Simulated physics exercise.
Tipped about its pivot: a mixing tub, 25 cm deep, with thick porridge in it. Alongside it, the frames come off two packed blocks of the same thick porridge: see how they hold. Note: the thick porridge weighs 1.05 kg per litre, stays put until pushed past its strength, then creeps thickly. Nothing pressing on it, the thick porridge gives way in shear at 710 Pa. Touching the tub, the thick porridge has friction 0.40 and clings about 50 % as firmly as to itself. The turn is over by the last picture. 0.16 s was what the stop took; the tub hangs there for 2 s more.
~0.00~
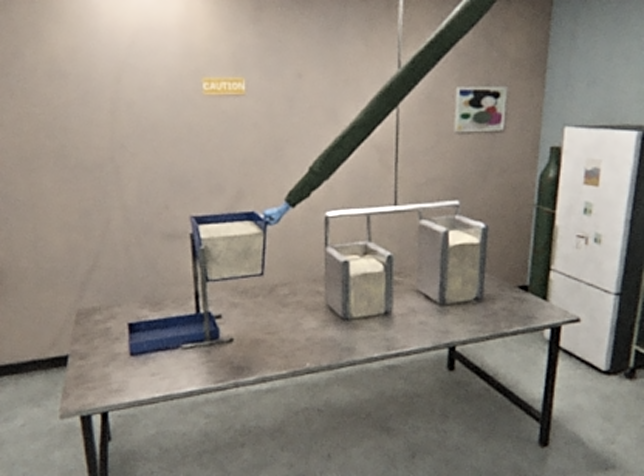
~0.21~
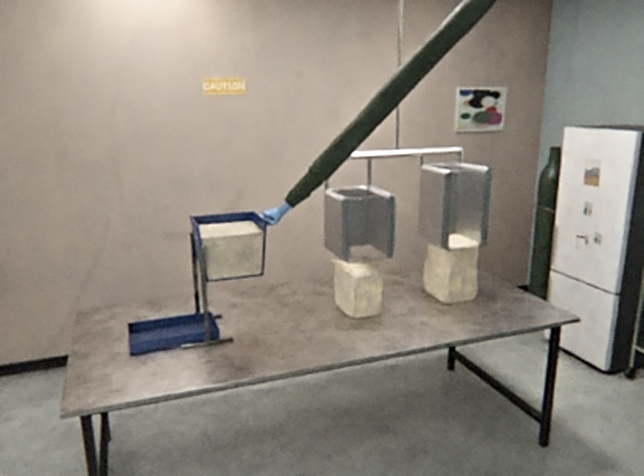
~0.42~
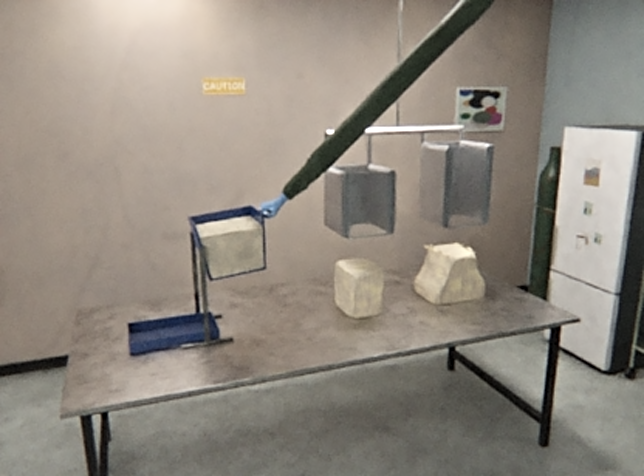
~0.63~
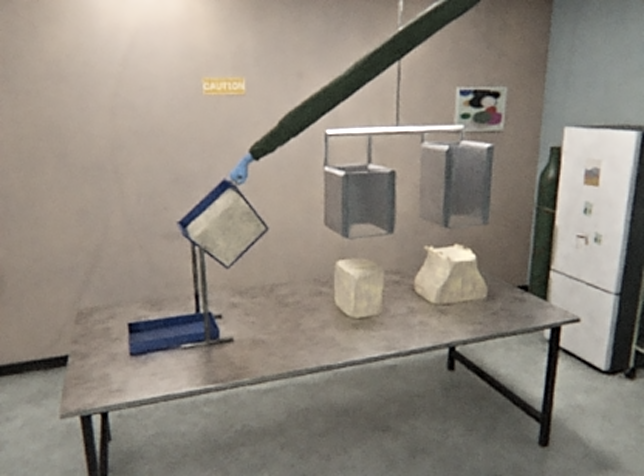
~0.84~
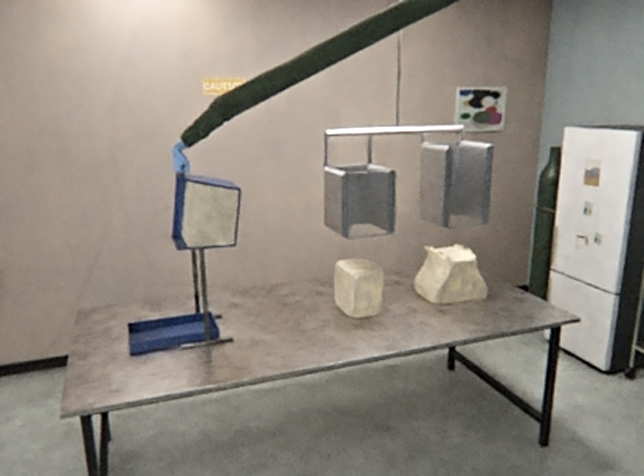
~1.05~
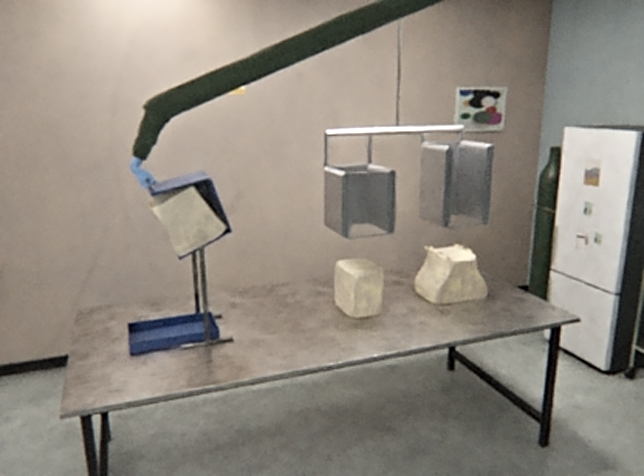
On a lab table, metal sleeves lifting off two pale blocks, the right one slumping, then a green-sleeved arm tilting a blue tub.
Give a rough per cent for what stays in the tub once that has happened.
Roughly 0 per cent stays in the tub.
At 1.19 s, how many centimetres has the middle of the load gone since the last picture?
It has moved close to 12 cm.
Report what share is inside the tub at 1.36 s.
Some 0 per cent.
After 1.19 s, the tub is at 108 degrees and holds 52 %.
After 1.36 s, the tub is at 108 degrees and holds 0 %.
After 1.53 s, the tub is at 108 degrees and holds 0 %.
After 1.70 s, the tub is at 108 degrees and holds 0 %.
After 3.05 s, at the end, the tub is at 108 degrees and holds 0 %.
